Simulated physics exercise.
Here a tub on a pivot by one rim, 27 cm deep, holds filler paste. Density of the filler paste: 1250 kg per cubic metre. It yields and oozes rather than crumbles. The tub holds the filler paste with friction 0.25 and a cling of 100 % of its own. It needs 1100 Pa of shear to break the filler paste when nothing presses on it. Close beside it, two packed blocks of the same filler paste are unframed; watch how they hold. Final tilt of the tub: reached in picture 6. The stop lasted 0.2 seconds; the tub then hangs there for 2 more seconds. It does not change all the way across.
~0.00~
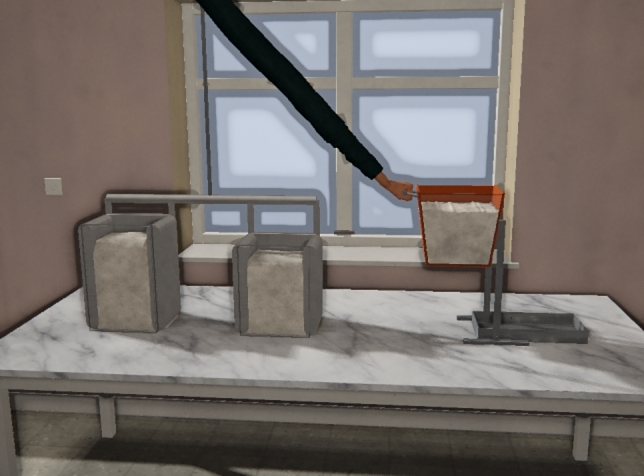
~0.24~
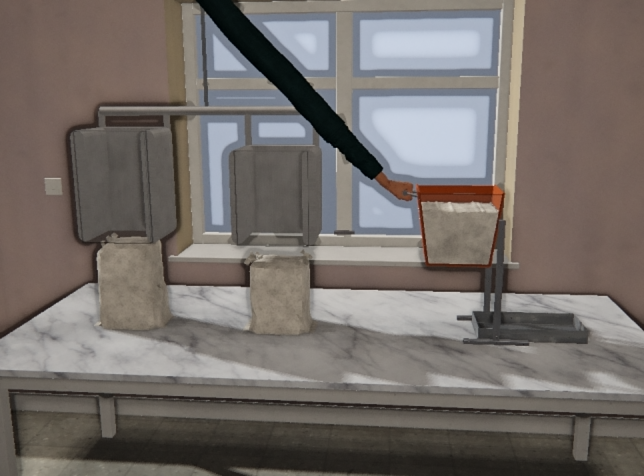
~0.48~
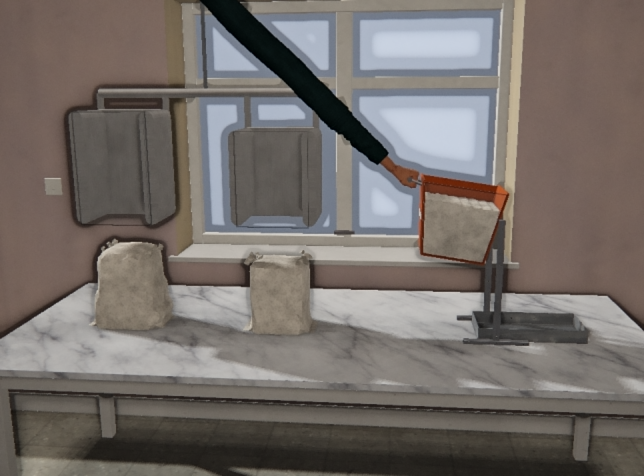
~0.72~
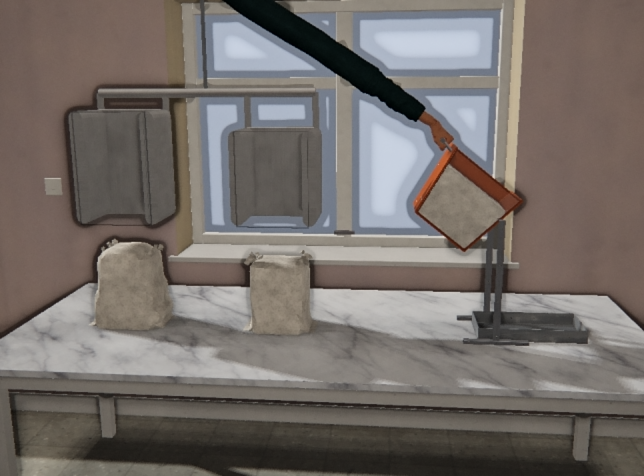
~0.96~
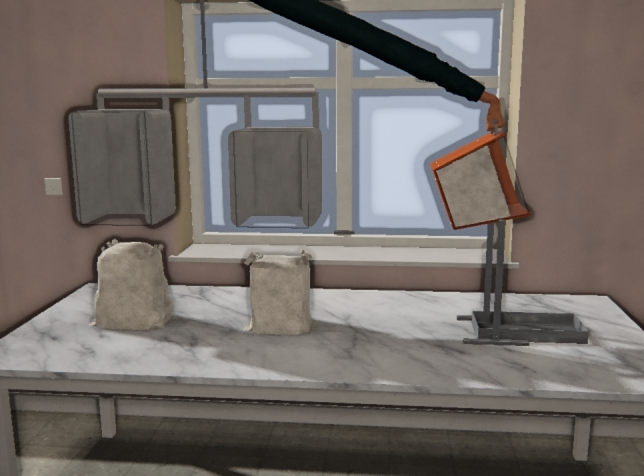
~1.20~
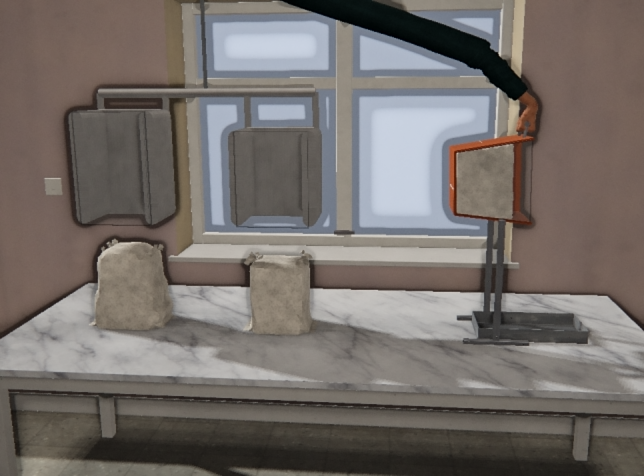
In a room with dull pink walls, a marble-topped table stands before a pale window, seen from the front by a still camera. Grey moulds enclose two beige blocks at left, while a dark-sleeved arm holds an orange-rimmed tub of pale paste on a grey stand at right. The moulds rise clear, the left block slumps slightly, then the hand swings the tub clockwise onto its side.
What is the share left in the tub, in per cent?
About 100 %.
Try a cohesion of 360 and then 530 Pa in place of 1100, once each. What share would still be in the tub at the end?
Going in order, it's 40 % and then 55 %.
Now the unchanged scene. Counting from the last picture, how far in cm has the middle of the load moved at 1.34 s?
Looks like around 0 cm to me.
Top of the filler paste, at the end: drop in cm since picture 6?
0 cm or so.
By 1.34 s, the tub is at 88 degrees and holds 100 %.
By 1.51 s, the tub is at 88 degrees and holds 100 %.
By 1.68 s, the tub is at 88 degrees and holds 100 %.
By 1.85 s, the tub is at 88 degrees and holds 100 %.
By 3.20 s, at the end, the tub is at 88 degrees and holds 100 %.
